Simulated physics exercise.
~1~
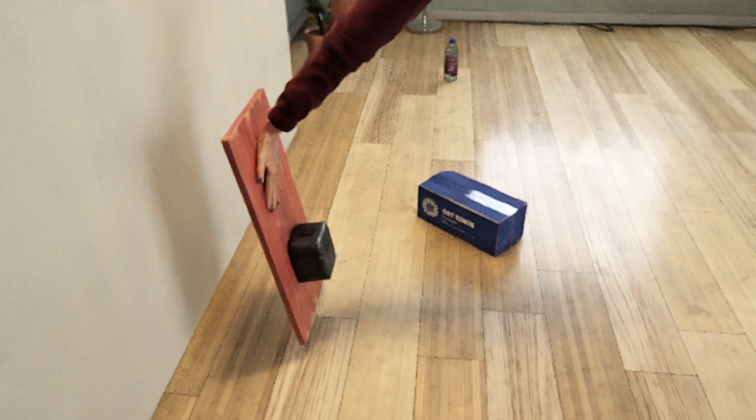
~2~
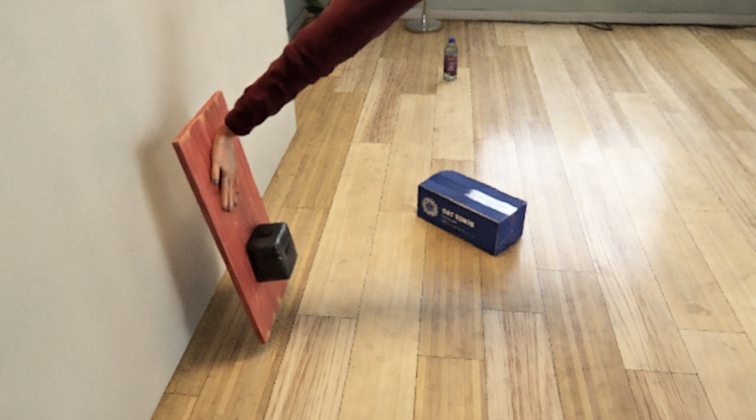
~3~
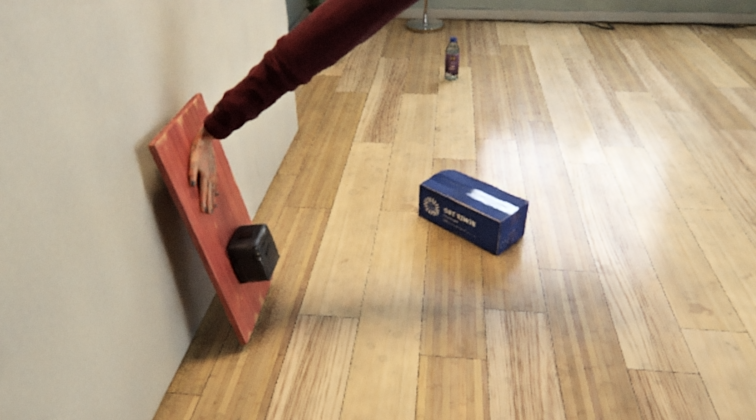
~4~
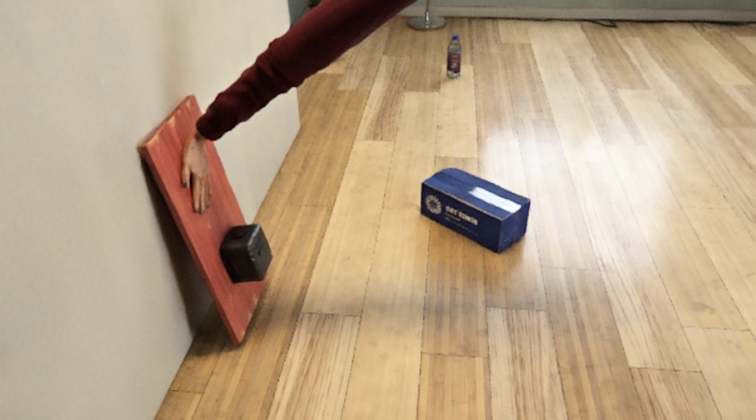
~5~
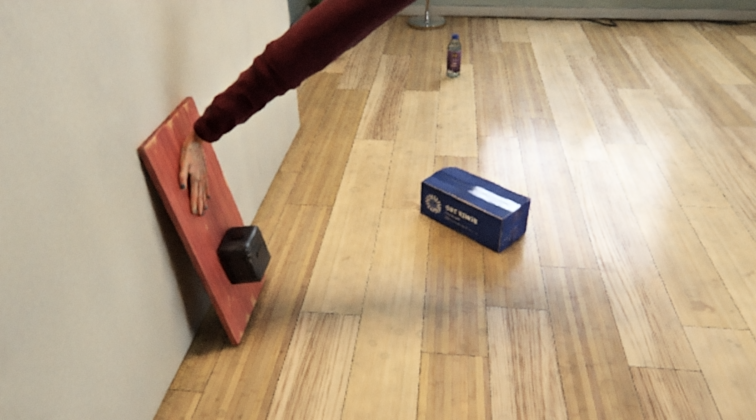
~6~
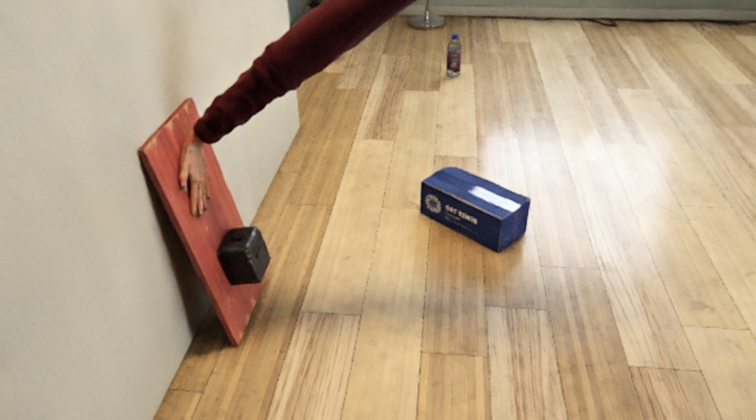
We see a hand in a dark red sleeve move a red board with a black block on its face left toward a pale wall, then keep it leaning there, while a blue box and a bottle stay on the wooden floor.
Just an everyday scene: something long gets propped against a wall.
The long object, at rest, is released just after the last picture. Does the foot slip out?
My guess is it does not slip.
Then, 0.20 s later than the last frame, all is still.
Then, 0.50 s later than the last frame, red board resting near (213, 226).
When it is over, both as before. End places, in pixels of the last picture, red board near (213, 226). The board stays up.
